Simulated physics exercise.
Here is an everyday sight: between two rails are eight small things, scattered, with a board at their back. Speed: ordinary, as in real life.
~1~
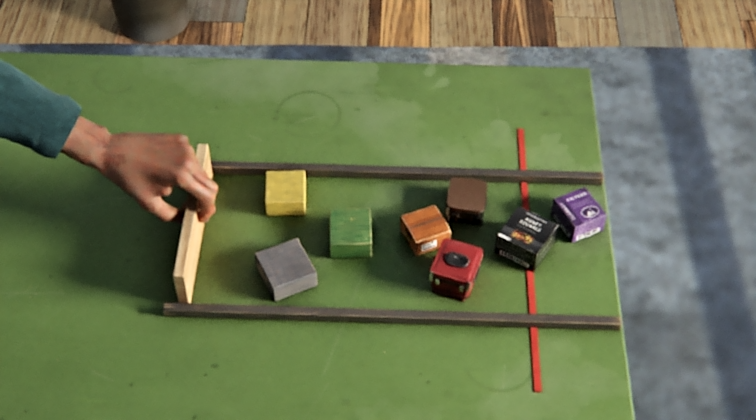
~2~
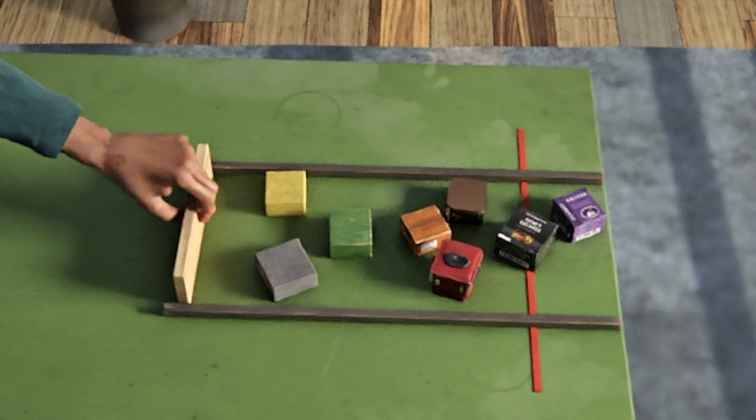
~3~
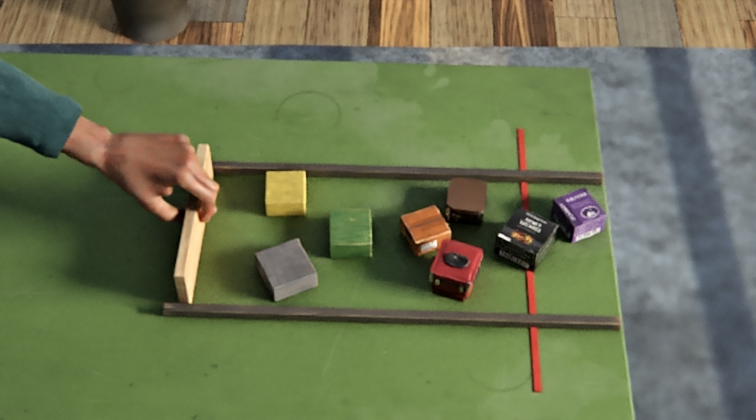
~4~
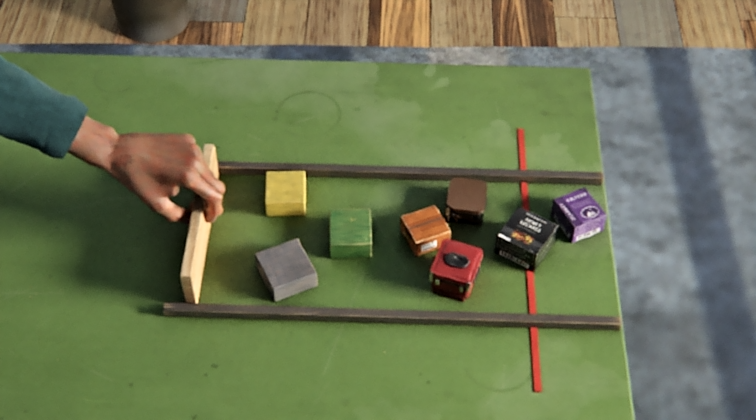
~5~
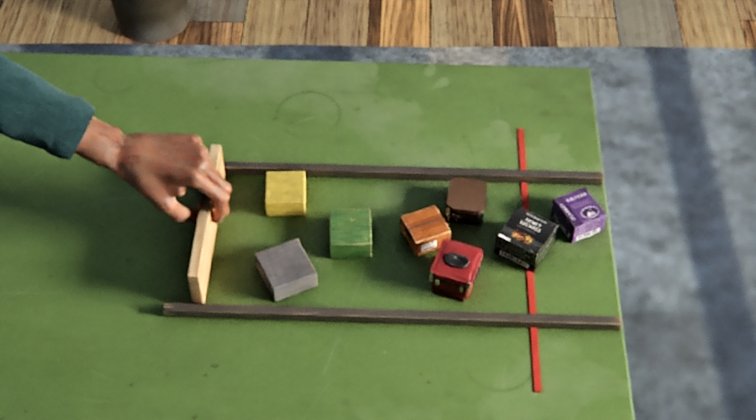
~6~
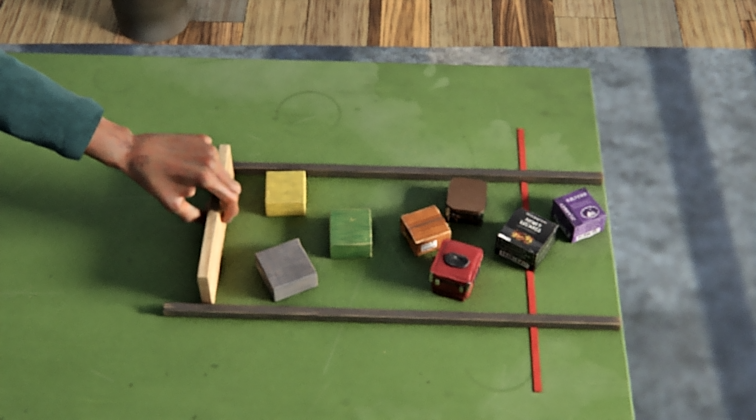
A hand in a teal sleeve reaches in from the left to hold a pale wooden board on a green tabletop, seen from above at a steady angle. Between two dark rails sit yellow, grey, green, orange-brown, brown and red blocks, with black and purple boxes by a red tape line at right. The hand rests still, then slides the board slightly right, while the eight objects stay put.
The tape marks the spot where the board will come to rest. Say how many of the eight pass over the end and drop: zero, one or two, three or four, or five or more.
A lone one or pair goes over.
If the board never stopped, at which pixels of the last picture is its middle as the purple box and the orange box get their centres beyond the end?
Approx. (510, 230) for the first, approx. (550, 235) for the second.
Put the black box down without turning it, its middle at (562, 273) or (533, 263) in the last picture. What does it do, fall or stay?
Black box: Plunges; plunges.
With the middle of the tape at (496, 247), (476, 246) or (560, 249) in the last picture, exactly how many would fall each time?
0, 0, 5.
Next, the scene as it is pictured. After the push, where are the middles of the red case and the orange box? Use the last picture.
Looks like one lands around (600, 271), and the other around (590, 241).
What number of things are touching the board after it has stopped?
It's 3.
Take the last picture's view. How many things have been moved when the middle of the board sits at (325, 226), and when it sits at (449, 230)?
So far 2, and 8 at the second.
Soon after, none off yet; purple box at rest near (578, 215); black box at rest near (526, 239); brown case at rest near (467, 202).
In the end, the number that fall off is one or two; gone, black box and purple box.
